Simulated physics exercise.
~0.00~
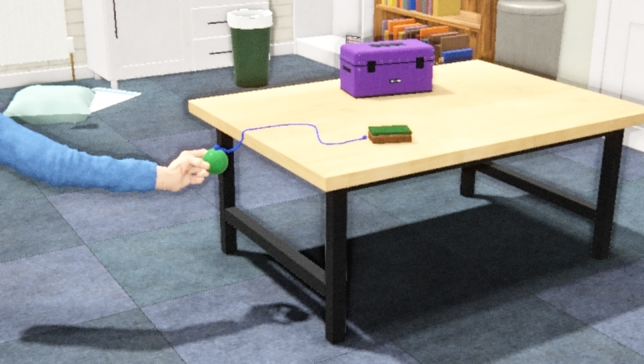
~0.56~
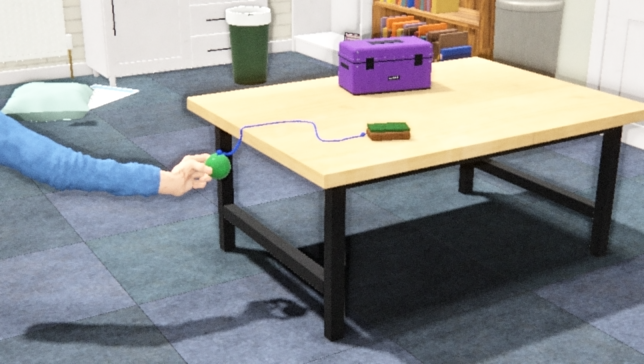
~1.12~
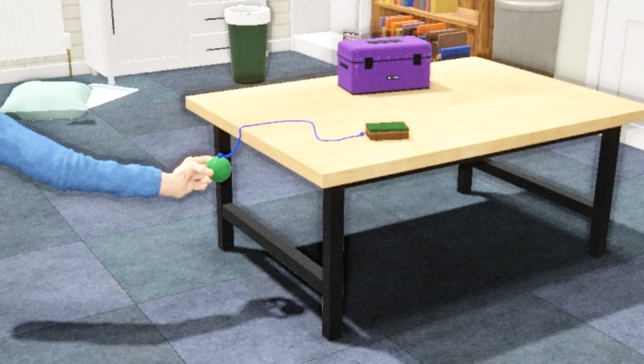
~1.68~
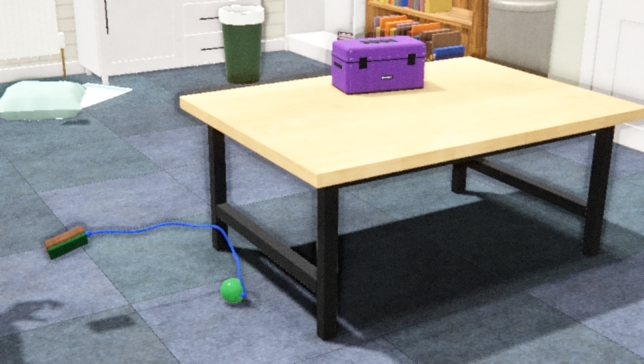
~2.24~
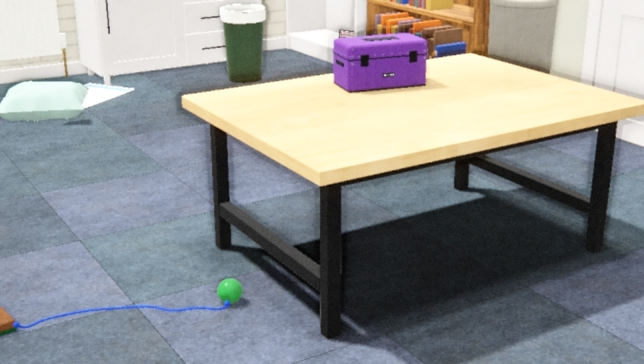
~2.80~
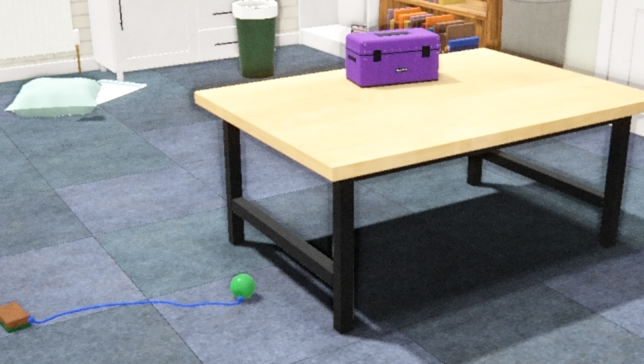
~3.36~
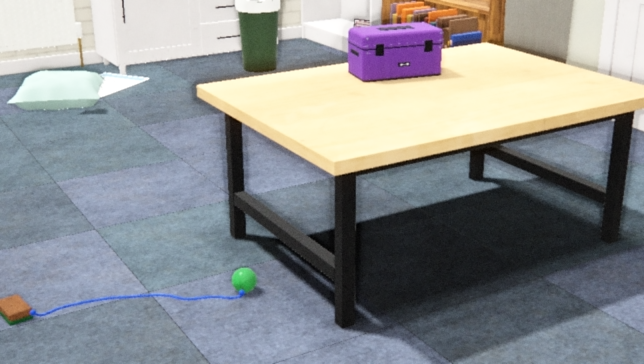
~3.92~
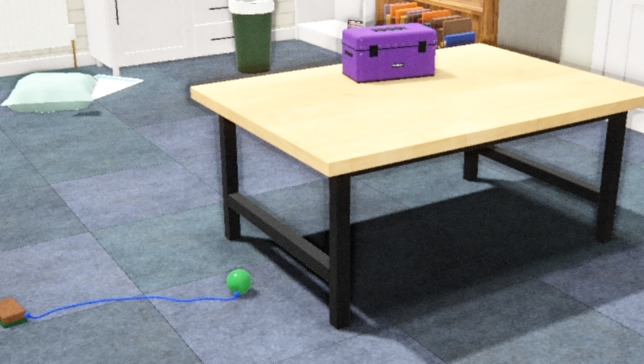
Green apple on a blue shoelace dropping from a hand to the floor, dragging a sponge off the desk and leftward.
